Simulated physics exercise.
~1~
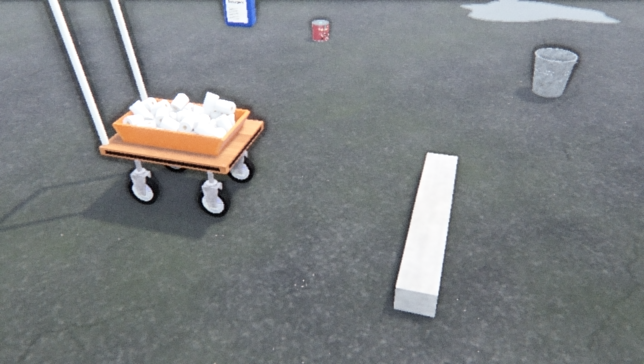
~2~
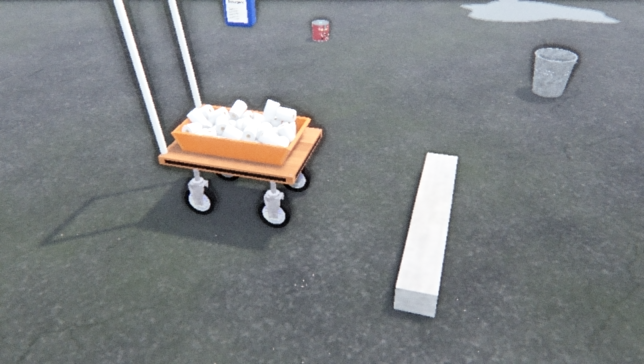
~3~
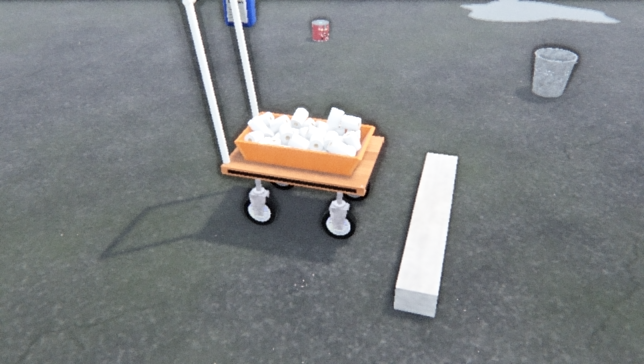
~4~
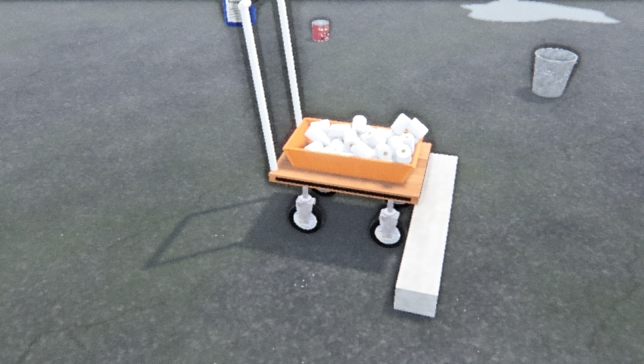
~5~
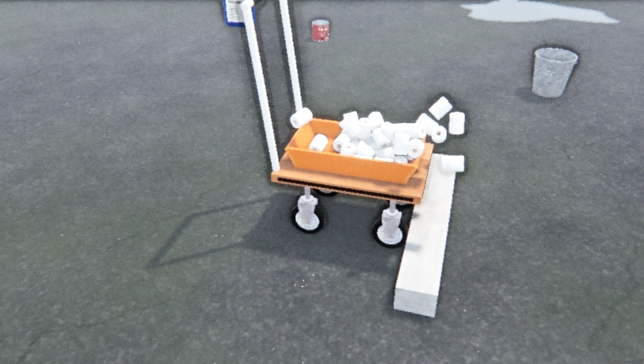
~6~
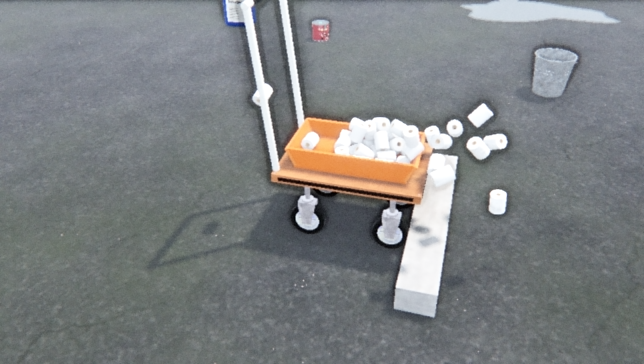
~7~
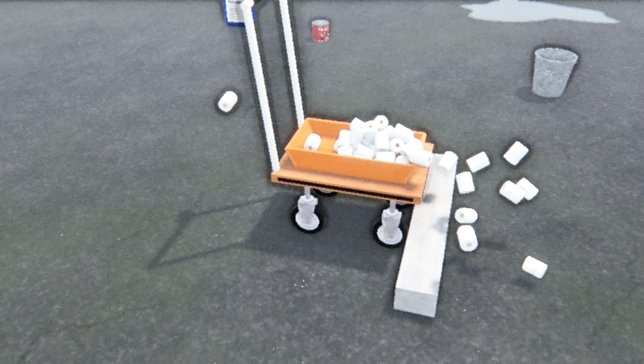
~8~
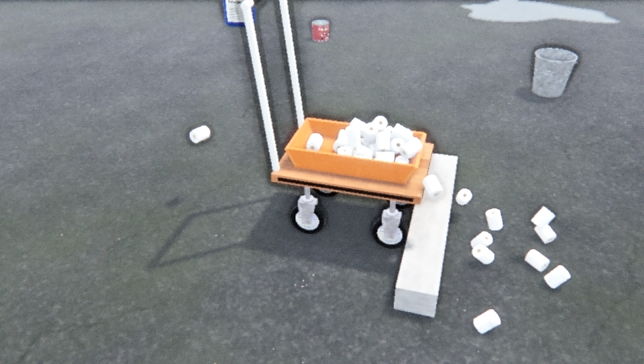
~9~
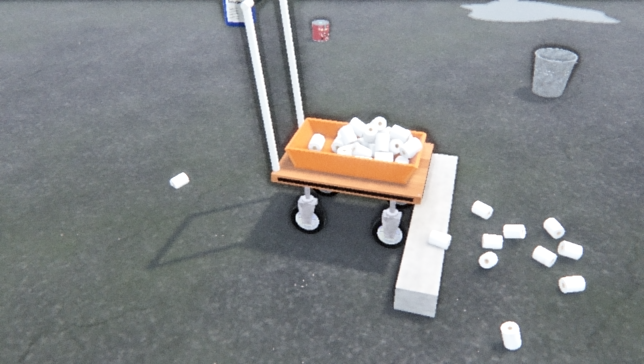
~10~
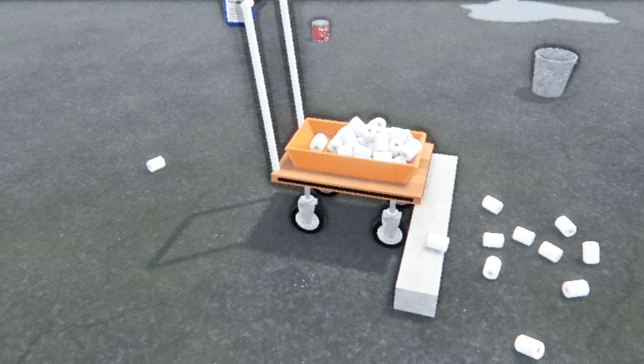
A trolley rolls right and stops against a low kerb, spilling white rolls from its orange tote.
